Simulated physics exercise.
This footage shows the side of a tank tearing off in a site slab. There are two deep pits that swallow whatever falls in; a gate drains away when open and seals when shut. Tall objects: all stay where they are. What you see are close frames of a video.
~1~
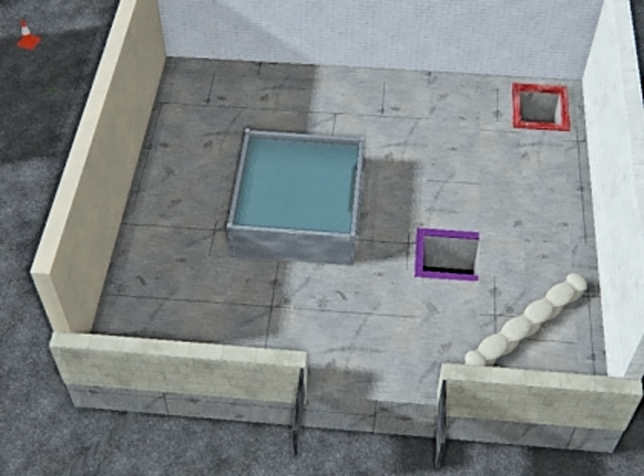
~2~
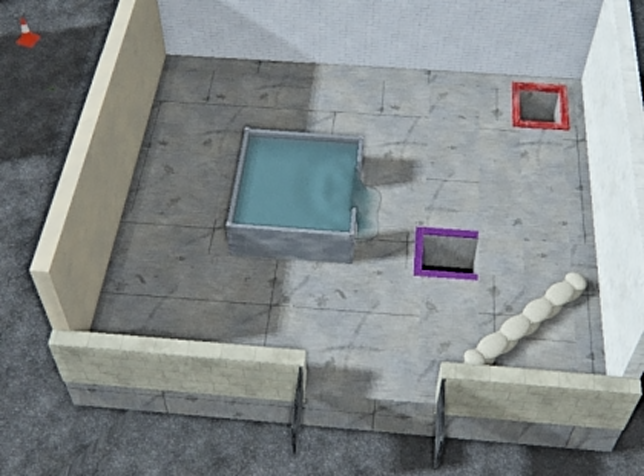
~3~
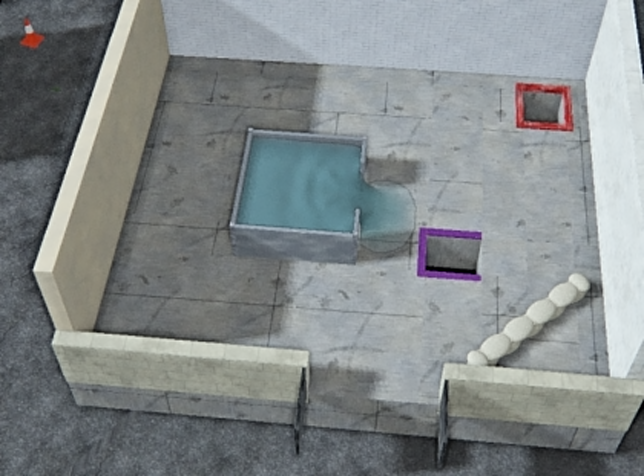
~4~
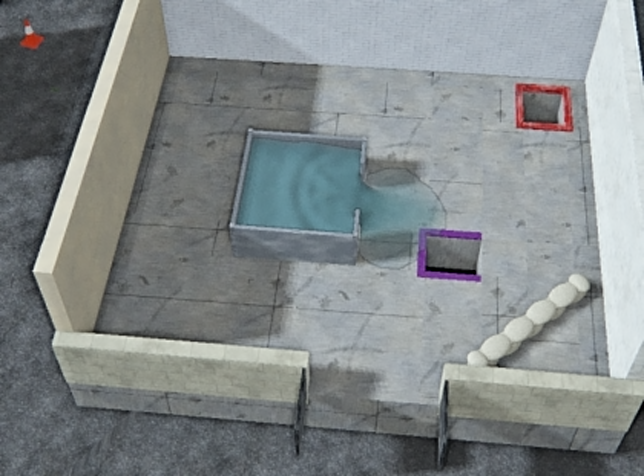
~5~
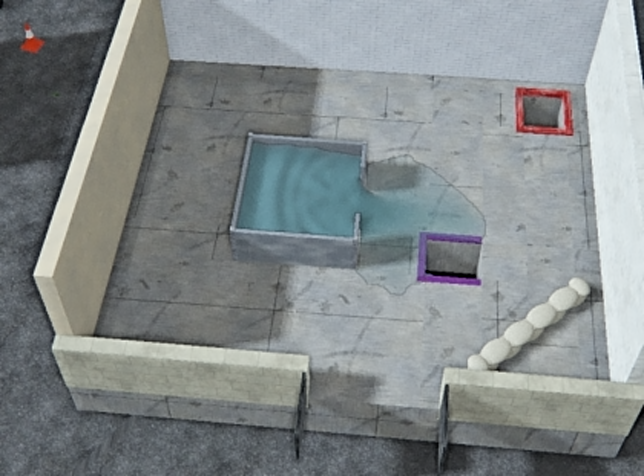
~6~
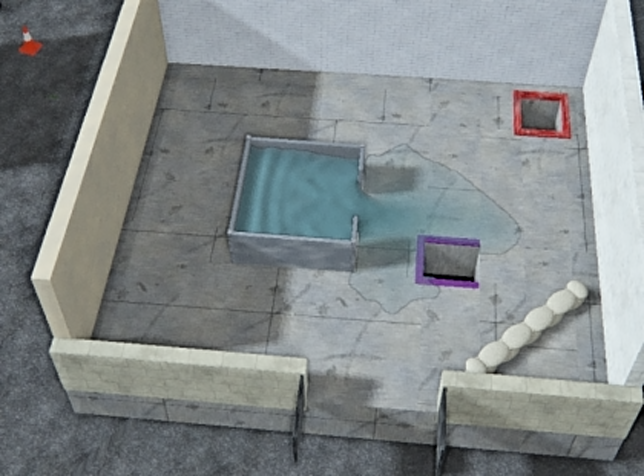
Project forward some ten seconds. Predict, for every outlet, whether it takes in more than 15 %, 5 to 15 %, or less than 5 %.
Result: The gate carries off beneath five per cent. The purple pit carries off upward of fifteen per cent. The red pit carries off five to fifteen per cent.
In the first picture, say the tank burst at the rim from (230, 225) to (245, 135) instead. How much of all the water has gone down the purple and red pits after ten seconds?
Purple 8 %, red 2 %.
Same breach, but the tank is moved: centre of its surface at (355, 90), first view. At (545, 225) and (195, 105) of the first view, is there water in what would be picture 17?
In the order given, swamped and untouched.
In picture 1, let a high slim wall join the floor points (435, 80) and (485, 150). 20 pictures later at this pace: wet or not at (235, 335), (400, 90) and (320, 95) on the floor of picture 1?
Same order as asked - unsoaked, soaked, unsoaked.
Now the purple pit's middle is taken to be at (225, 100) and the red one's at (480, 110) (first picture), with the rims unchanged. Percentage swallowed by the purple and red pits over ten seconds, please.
I reckon purple ends up with 4 percent and red with 10 percent.
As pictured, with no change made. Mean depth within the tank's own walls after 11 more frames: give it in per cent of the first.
That comes to some 56 per cent.
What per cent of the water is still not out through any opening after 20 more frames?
My reading is around 80 percent.
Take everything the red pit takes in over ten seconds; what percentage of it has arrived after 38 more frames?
My estimate is close to 85 per cent.
A moment on, water covers 20 % of the floor; the gate 0 %, the purple pit 6 %, the red pit 0 %.
Next, water covers 25 % of the floor; the gate 0 %, the purple pit 11 %, the red pit 0 %.
Then, water covers 35 % of the floor; the gate 0 %, the purple pit 16 %, the red pit 3 %.
Later, water covers 50 % of the floor; the gate 1 %, the purple pit 23 %, the red pit 6 %.
In the end, water covers 75 % of the floor; the gate 2 %, the purple pit 28 %, the red pit 7 %.
